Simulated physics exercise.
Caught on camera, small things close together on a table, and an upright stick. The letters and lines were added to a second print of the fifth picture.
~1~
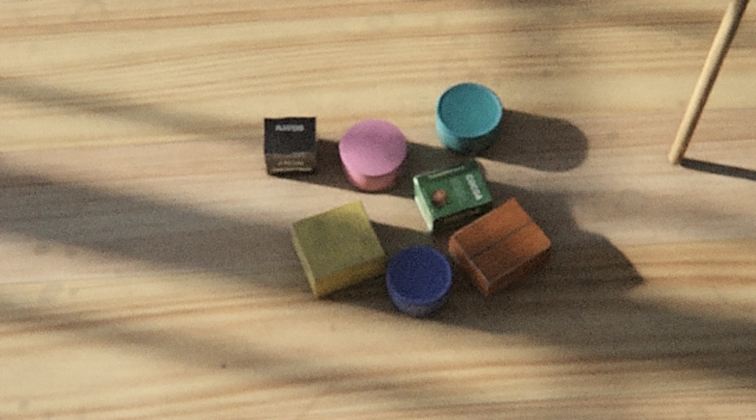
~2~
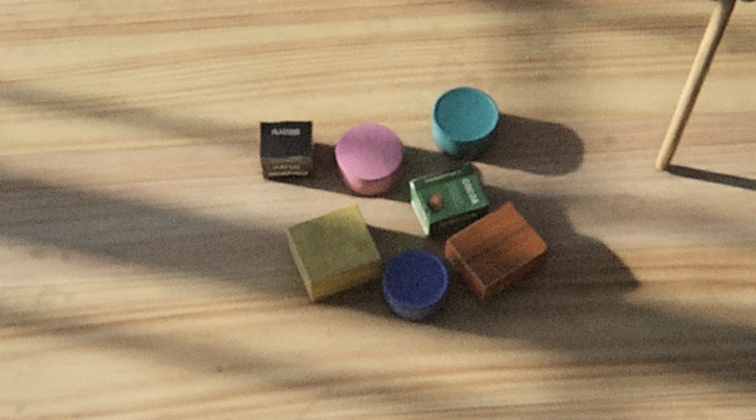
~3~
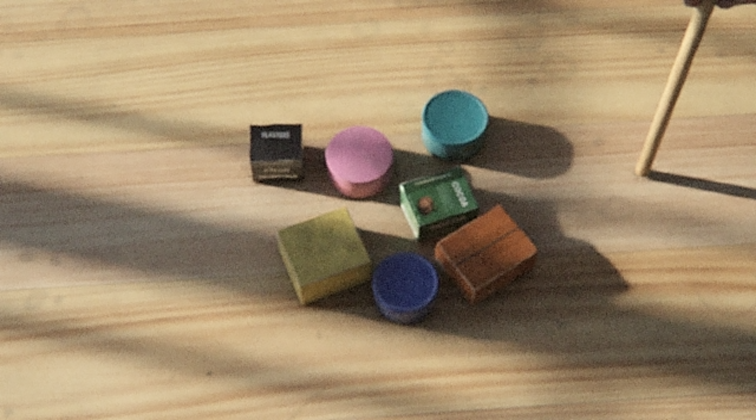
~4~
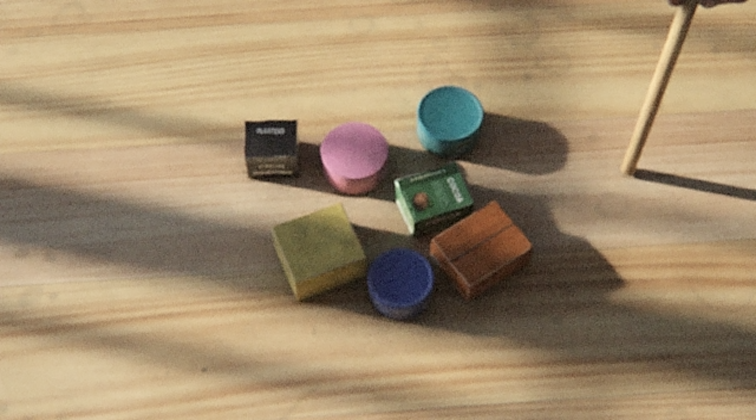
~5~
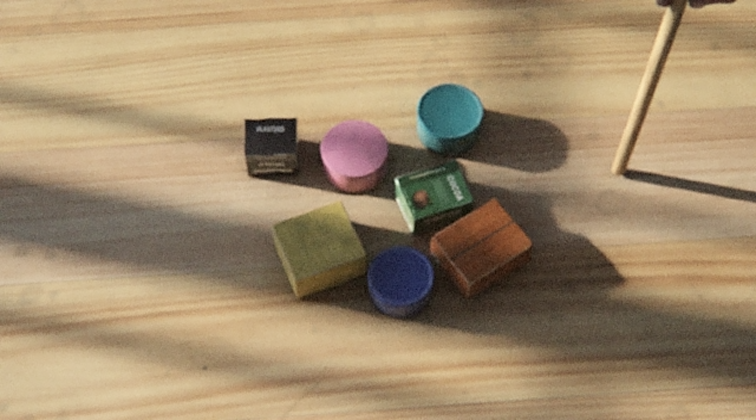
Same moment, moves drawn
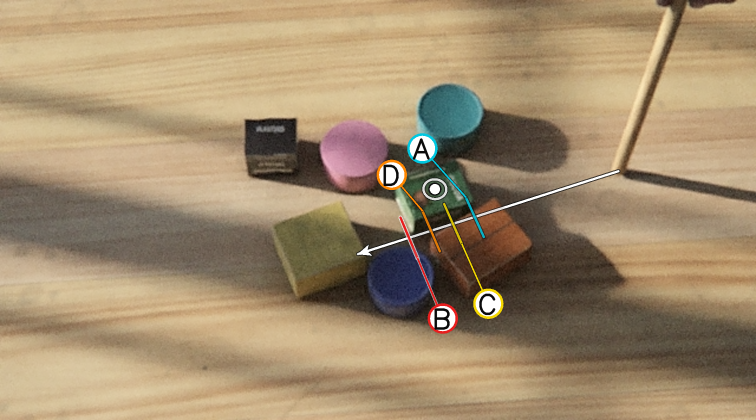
Hand at the top edge moving an upright stick slightly left over a wooden table, beside a still cluster of colourful boxes and tubs.
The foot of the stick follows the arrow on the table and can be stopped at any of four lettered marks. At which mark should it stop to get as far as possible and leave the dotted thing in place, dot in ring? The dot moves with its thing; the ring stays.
At A, and not beyond.
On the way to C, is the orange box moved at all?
Yes.
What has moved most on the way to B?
The green packet has gone farthest.
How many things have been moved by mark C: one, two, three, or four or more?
It has moved three.
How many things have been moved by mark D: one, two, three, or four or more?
In all, three.
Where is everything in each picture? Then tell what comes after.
The first picture shows yellow block (338, 249); pink tin (374, 155); orange box (499, 248).
The second picture shows orange box (496, 252); green packet (449, 202).
The third picture shows black box (277, 153); turquoise tub (455, 127).
The fourth picture shows blue tub (401, 284); yellow block (319, 252).
The fifth picture shows pink tin (355, 156); orange box (481, 249); green packet (434, 199).
On the marked copy, A at (475, 217); B at (409, 238); C at (453, 224); D at (431, 231); the arrow from (618, 171) to (357, 254); the white dot at (435, 189).
Following A. Soon after the start, foot of the stick (566, 188).
Later, foot of the stick (513, 206).
In the end, foot of the stick (475, 218); orange box (473, 258); blue tub (396, 287); the dot is still in its ring.
As for the rest, B shifts the dotted thing to (389, 199); C shifts the dotted thing to (414, 200); D shifts the dotted thing to (400, 200).
